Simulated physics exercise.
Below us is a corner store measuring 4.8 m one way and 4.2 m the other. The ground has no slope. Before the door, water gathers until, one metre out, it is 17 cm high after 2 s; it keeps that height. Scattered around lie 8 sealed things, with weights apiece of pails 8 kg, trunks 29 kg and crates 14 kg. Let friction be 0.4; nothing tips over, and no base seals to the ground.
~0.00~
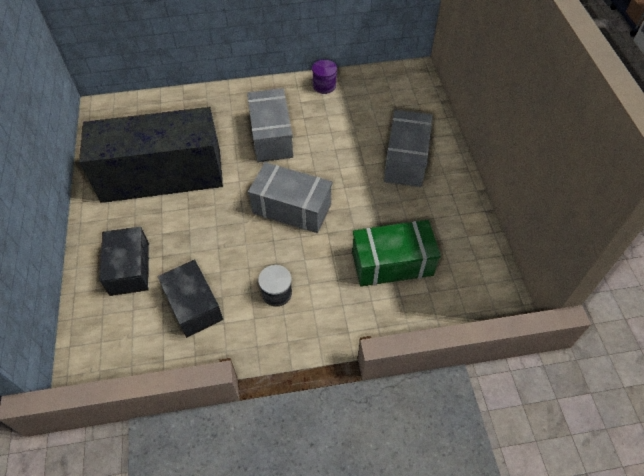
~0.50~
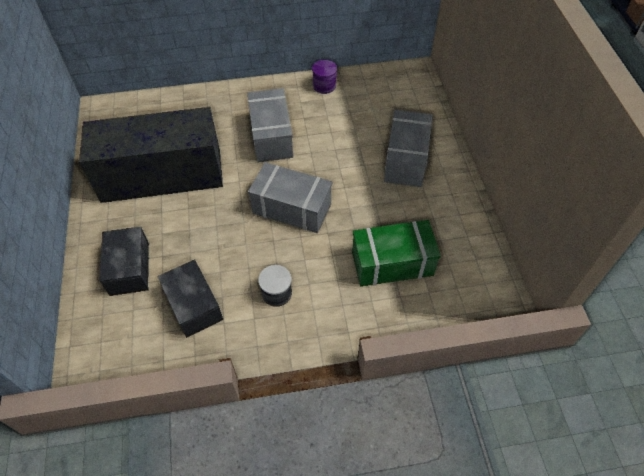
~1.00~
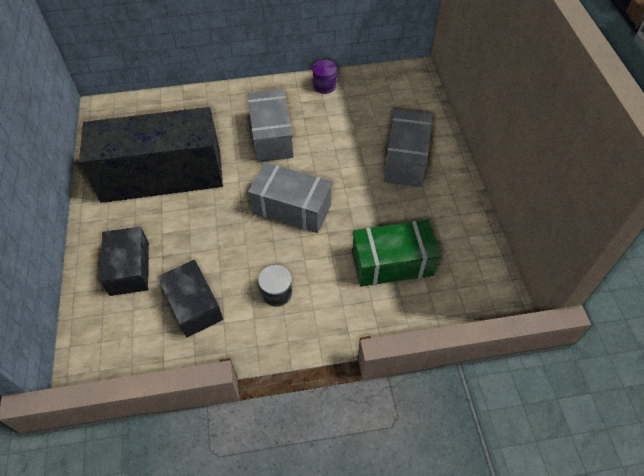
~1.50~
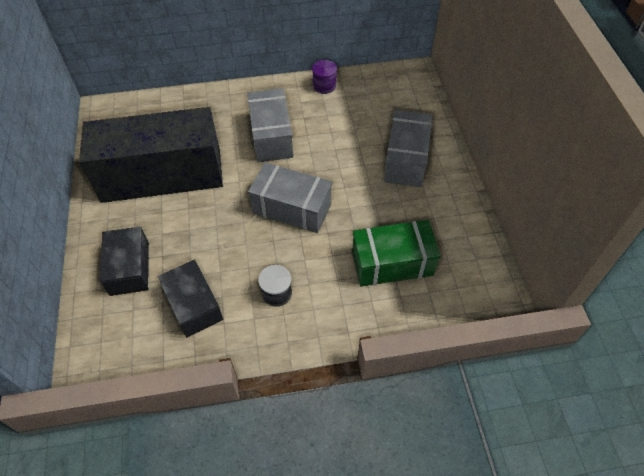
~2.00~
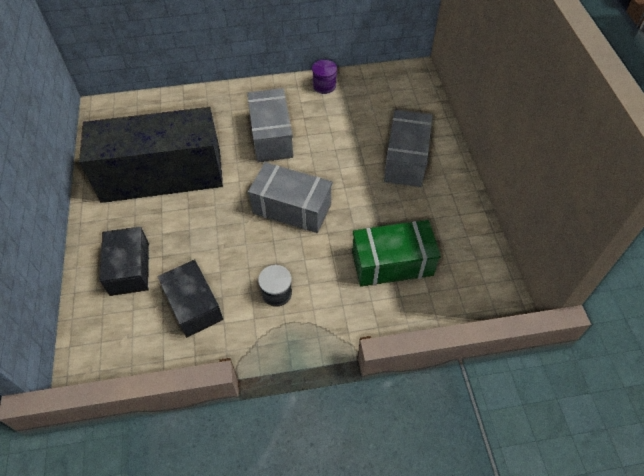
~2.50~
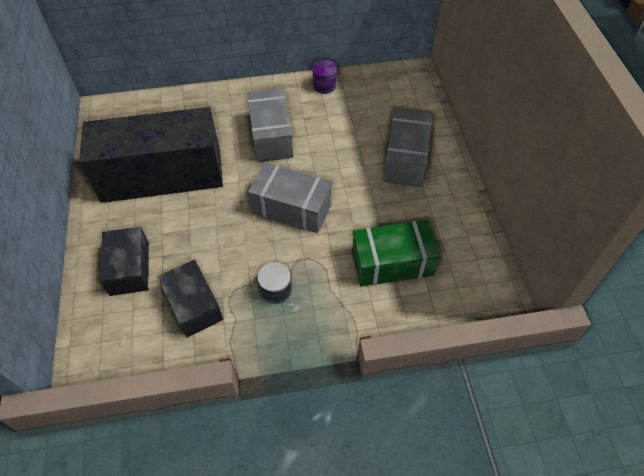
Water spreads over the paving outside, then seeps through the doorway and around the grey pail.
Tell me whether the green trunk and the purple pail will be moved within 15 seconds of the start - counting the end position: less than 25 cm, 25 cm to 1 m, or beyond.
Lab note - green trunk, negligible displacement; purple pail, small displacement.
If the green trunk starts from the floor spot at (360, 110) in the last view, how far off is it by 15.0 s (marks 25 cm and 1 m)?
Well, it gets a small push.
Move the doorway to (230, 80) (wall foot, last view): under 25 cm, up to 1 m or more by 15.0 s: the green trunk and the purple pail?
In that case the green trunk would have shifted a modest distance and the purple pail would have stayed about where it was.
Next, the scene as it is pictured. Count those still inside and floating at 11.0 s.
At that time the total is 2.
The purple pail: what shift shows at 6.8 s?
About 0 cm by then.
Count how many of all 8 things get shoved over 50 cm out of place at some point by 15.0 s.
The number is 7.
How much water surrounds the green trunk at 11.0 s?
5 cm, roughly.
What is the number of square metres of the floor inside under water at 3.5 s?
About 4.0 m2.
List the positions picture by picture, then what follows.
The green trunk at (396, 243), on the bottom; the purple pail at (325, 68) rests on the ground; water covers 0.0 m2; 0 of 8 have shifted, in the first picture.
The green trunk at (396, 243) rests on the ground; the purple pail at (325, 68) rests on the ground; 0.0 m2 under water; 0 of 8 have shifted, in the second picture.
The green trunk at (396, 243) rests on the ground; the purple pail at (325, 68), on the bottom; water covers 0.0 m2; 0 of 8 have shifted, in the third picture.
The green trunk at (396, 243), on the bottom; the purple pail at (325, 68) rests on the ground; 0.0 m2 under water; 0 of 8 have shifted, in the fourth picture.
The green trunk at (396, 243), on the bottom; the purple pail at (325, 68), on the bottom; 0.4 m2 under water; 0 of 8 have shifted, in the fifth picture.
The green trunk at (396, 243), on the bottom; the purple pail at (325, 68) rests on the ground; 1.0 m2 under water; 0 of 8 have shifted, in the sixth picture.
After 3.5 s the green trunk is near (396, 243), 0.0 m from its start, aground; the purple pail is near (325, 68), 0.0 m from its start, aground; 0 afloat.
After 6.8 s the green trunk is near (396, 243), 0.0 m from its start, aground; the purple pail is near (325, 68), 0.0 m from its start, aground; 0 afloat.
After 11.0 s the green trunk is near (396, 243), 0.0 m from its start, aground; the purple pail is near (325, 68), 0.0 m from its start, aground; 2 afloat.
After 15.0 s the green trunk is near (396, 243), 0.0 m from its start, aground; the purple pail is near (349, 93), 0.6 m from its start, afloat; 6 afloat.
